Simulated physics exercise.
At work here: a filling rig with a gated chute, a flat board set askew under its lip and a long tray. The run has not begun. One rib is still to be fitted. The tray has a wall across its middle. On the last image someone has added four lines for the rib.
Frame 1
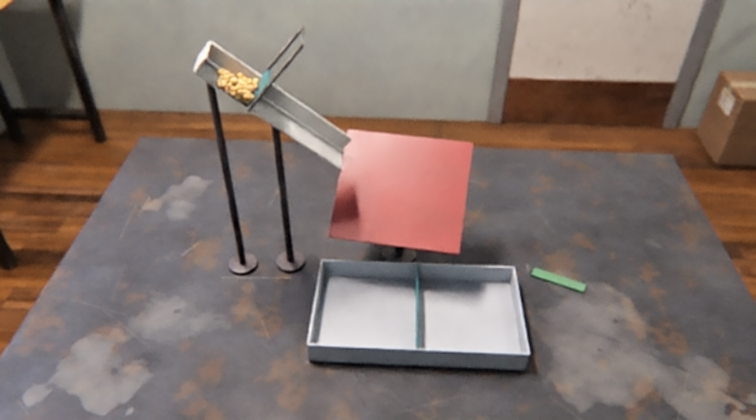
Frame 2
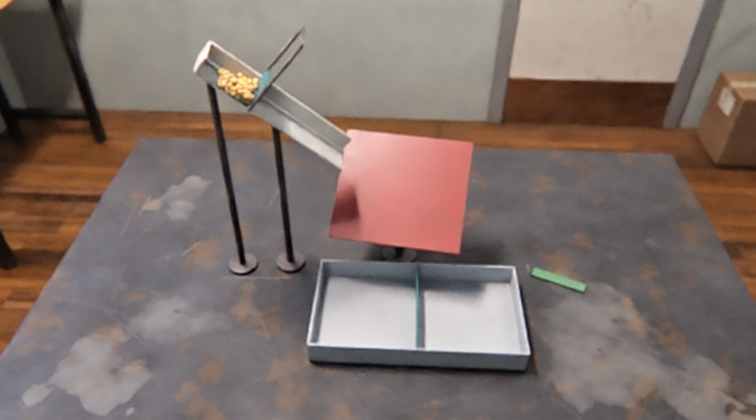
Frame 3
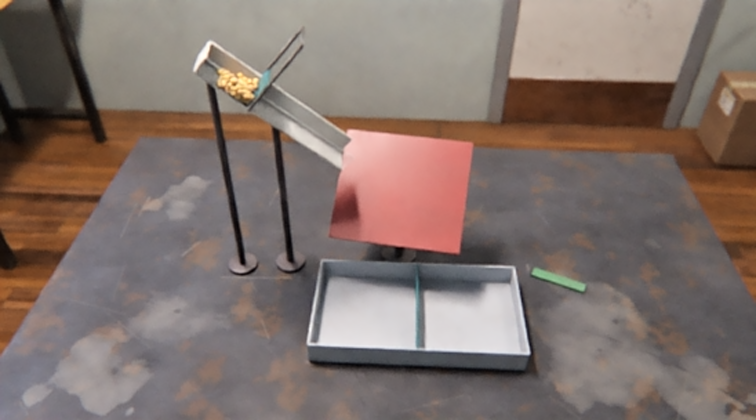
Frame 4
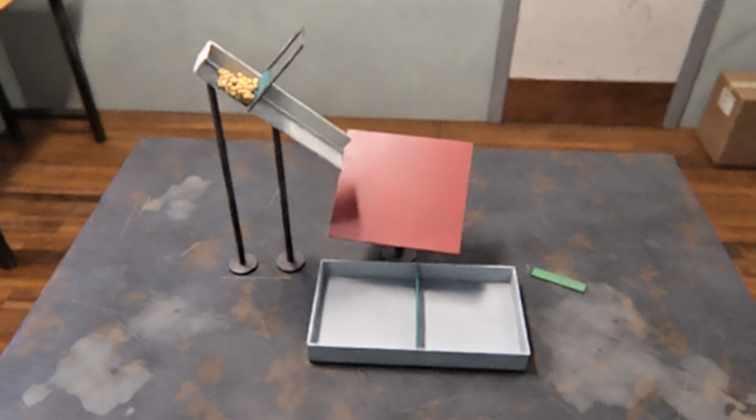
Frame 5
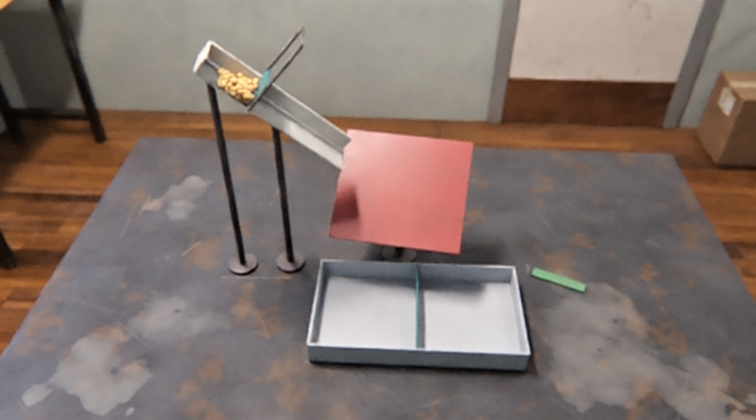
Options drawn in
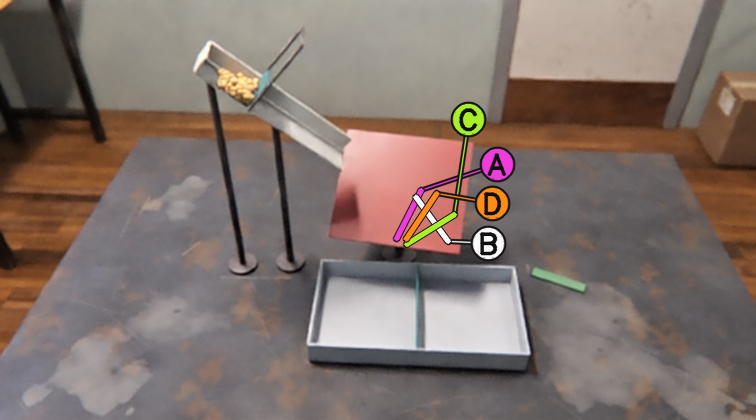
Tilted red board standing below a sloping chute of dried chickpeas held behind a gate, above a divided tray, nothing moving.
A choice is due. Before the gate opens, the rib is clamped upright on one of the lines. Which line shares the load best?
Line B.
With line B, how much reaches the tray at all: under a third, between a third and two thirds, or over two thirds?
Over two thirds.
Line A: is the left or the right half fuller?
More lands on the left.
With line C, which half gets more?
Left.
On the marked copy, line A from (421, 190) to (396, 238); line B from (415, 197) to (448, 241); line C from (454, 214) to (406, 244); line D from (436, 193) to (406, 239).
If A is chosen, of what is caught, the whole lot in the left half, none at all in the right.
If B is chosen, of what is caught, close to two thirds in the left half, close to a third in the right.
If C is chosen, of what is caught, the whole lot in the left half, none at all in the right.
If D is chosen, of what is caught, the whole lot in the left half, none at all in the right.
